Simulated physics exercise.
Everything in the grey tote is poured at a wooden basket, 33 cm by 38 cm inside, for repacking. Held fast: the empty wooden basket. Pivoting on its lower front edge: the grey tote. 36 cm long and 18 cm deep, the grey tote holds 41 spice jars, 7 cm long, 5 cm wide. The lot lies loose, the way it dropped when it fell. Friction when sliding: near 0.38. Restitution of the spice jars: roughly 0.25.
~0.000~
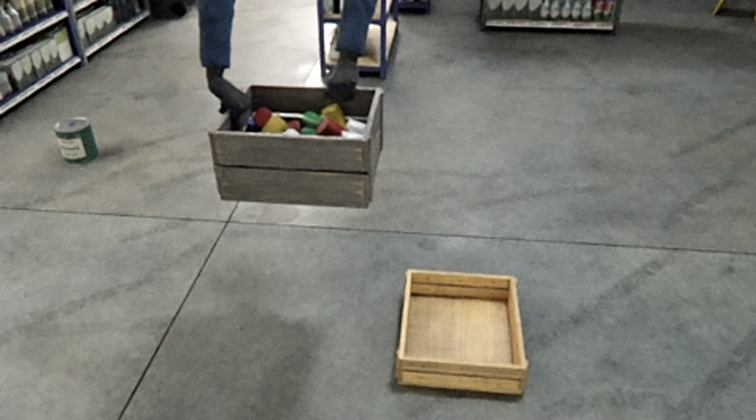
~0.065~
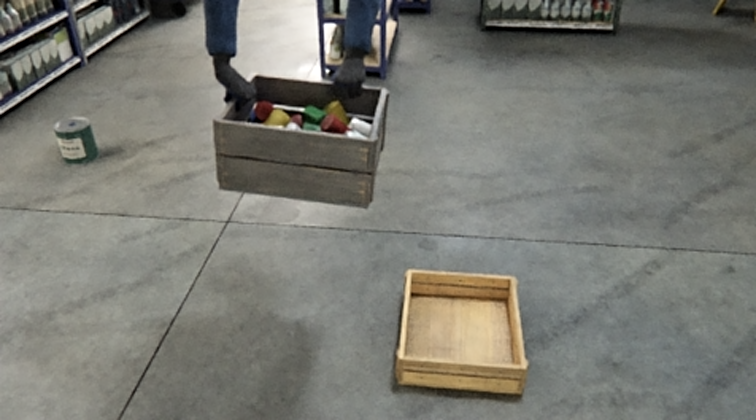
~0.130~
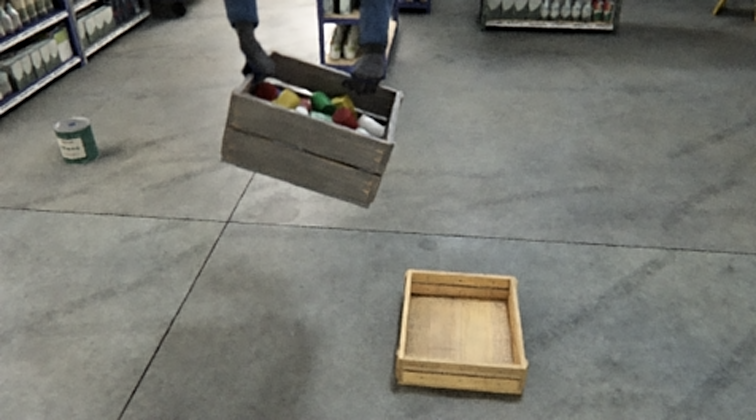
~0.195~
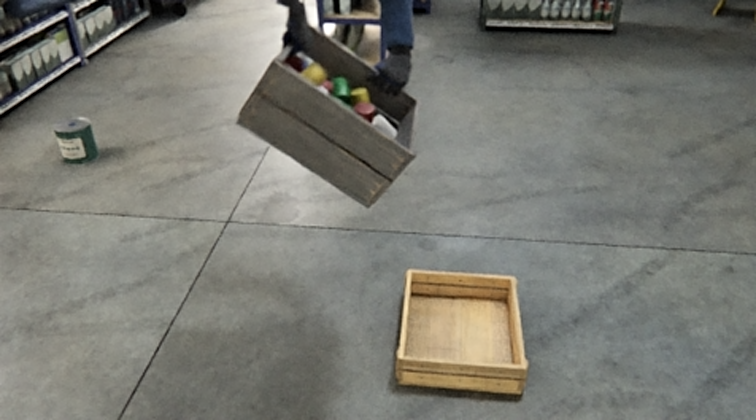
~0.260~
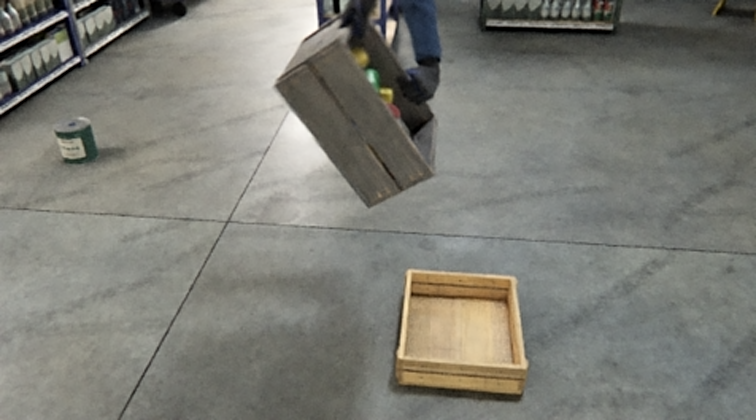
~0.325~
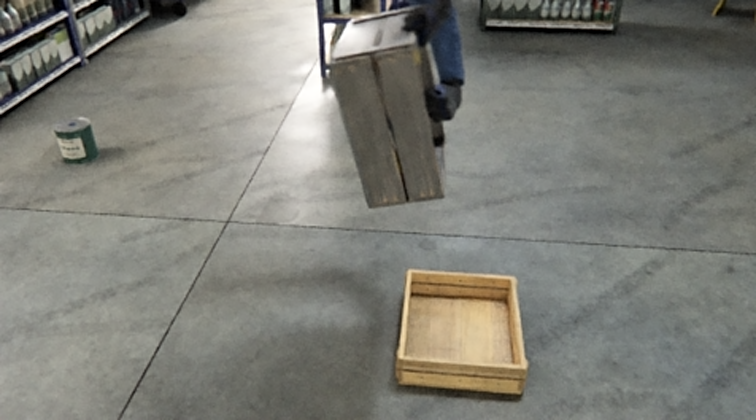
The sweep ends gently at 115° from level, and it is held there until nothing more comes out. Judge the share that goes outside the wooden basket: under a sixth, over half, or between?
In excess of half, I reckon.
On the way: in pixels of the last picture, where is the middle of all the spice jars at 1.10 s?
Near (622, 342) in pixels.
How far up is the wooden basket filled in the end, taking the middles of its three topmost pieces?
Around 3 centimetres.
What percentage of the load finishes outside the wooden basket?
65 %.
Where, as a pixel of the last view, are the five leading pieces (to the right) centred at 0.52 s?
Close to (535, 145) in the last view.
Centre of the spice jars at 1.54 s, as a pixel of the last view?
(635, 343).
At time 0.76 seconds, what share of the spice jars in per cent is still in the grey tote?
That works out to some 10 percent of it.
After 0.52 s, tilt 115°; 18 still in the grey tote and 23 in the air.
After 0.76 s, tilt 115°; 5 still in the grey tote, 4 in the wooden basket, 23 outside the wooden basket and 9 in the air.
After 1.10 s, tilt 115°; 11 in the wooden basket, 26 outside the wooden basket and 4 in the air.
Final count (at 1.54 s), 14 in the wooden basket and 27 outside the wooden basket. Asked share, 27 of 41, 66 per cent.
